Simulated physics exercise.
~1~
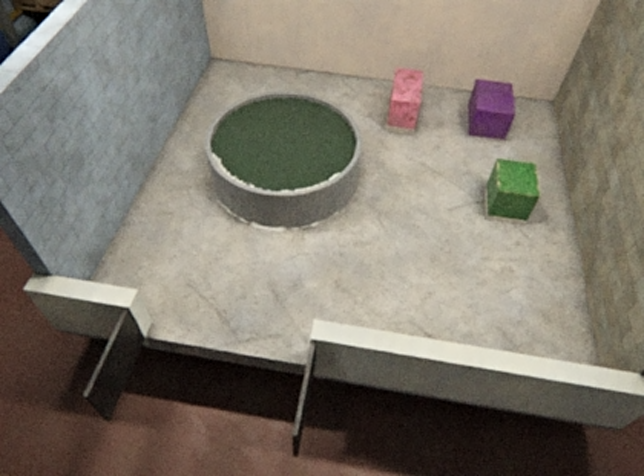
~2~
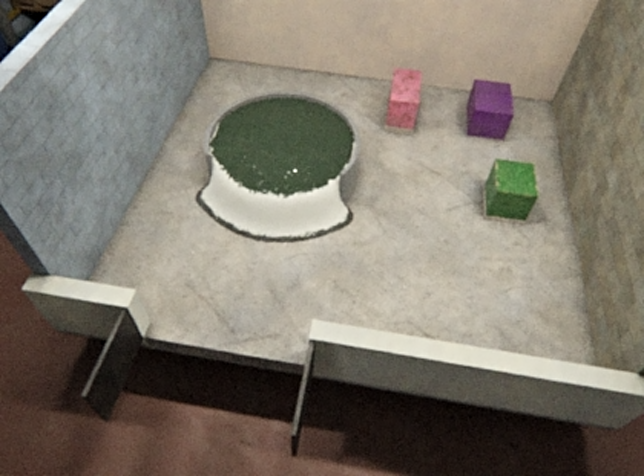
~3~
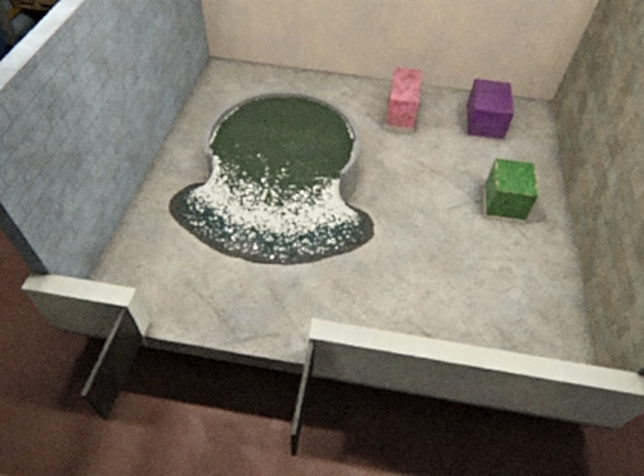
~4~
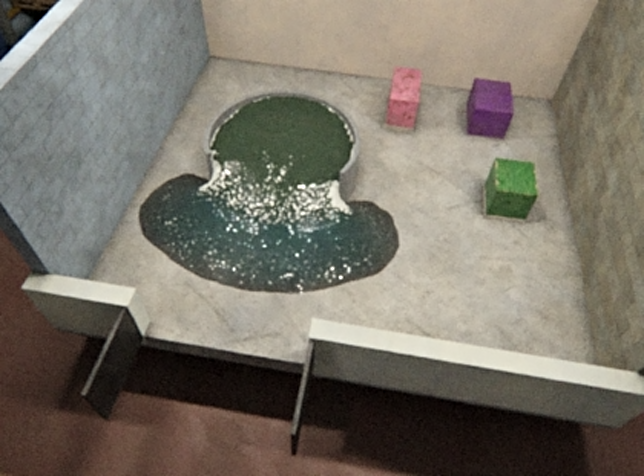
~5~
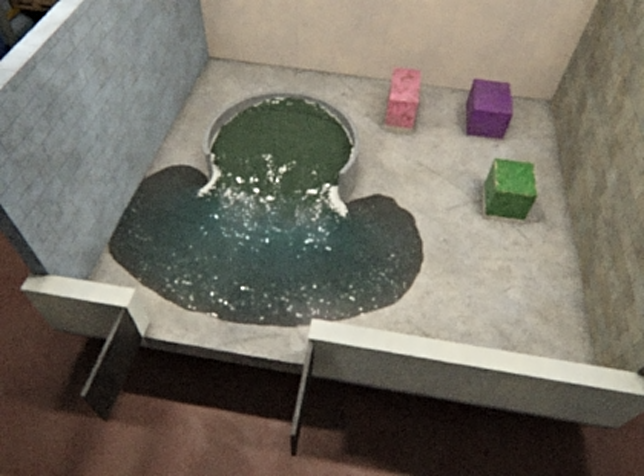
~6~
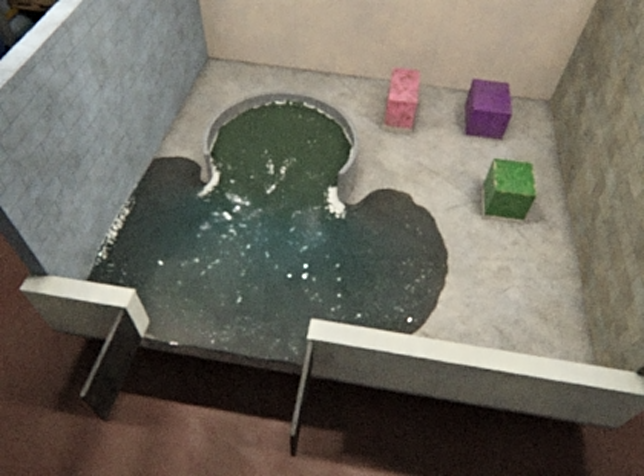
In a storage shed, dark water breaks from the front of a round pool and spreads across the floor, three blocks standing by.
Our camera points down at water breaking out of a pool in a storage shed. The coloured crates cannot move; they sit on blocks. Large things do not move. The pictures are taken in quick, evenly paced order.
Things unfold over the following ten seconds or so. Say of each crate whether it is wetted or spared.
The green crate is wetted, the pink crate is spared, the purple crate is wetted.
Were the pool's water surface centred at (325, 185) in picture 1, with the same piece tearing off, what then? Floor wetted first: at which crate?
That would be the green one.
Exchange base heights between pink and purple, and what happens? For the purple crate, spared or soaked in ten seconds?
Purple: Untouched.
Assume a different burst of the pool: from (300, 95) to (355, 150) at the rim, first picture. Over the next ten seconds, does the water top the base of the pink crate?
I'd say the pink crate gets flooded.
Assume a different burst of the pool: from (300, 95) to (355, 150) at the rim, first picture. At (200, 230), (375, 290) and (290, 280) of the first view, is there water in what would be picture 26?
First: Spared by the leak. Second: Spared by the leak. Third: Spared by the leak.
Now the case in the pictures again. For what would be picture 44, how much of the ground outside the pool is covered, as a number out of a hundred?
About 75 per cent.
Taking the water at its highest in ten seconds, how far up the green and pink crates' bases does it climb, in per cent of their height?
Roughly 150 per cent for the first, 50 per cent for the second.
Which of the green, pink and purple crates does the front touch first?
Simply the green one.
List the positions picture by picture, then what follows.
In the first picture, the pool at (284, 142) is whole and still.
In the second picture, water pours out at (267, 213) and has run to (206, 190).
In the third picture, the front is at (178, 199), out from the gap at (267, 215).
In the fourth picture, water pours out at (268, 217) and has run to (154, 198).
In the fifth picture, the front is at (413, 269), out from the gap at (267, 218).
In the sixth picture, the front is at (428, 304), out from the gap at (266, 219).
A moment on, water covers 35 % of the floor; the green crate water round its plinth, the pink crate not reached, the purple crate not reached.
Next, water covers 40 % of the floor; the green crate water round its plinth, the pink crate not reached, the purple crate not reached.
Then, water covers 50 % of the floor; the green crate water round its plinth, the pink crate not reached, the purple crate not reached.
Later, water covers 75 % of the floor; the green crate water round its plinth, the pink crate water round its plinth, the purple crate water round its plinth.
In the end, water covers 95 % of the floor; the green crate was topped, the pink crate stayed above the water, the purple crate was topped.
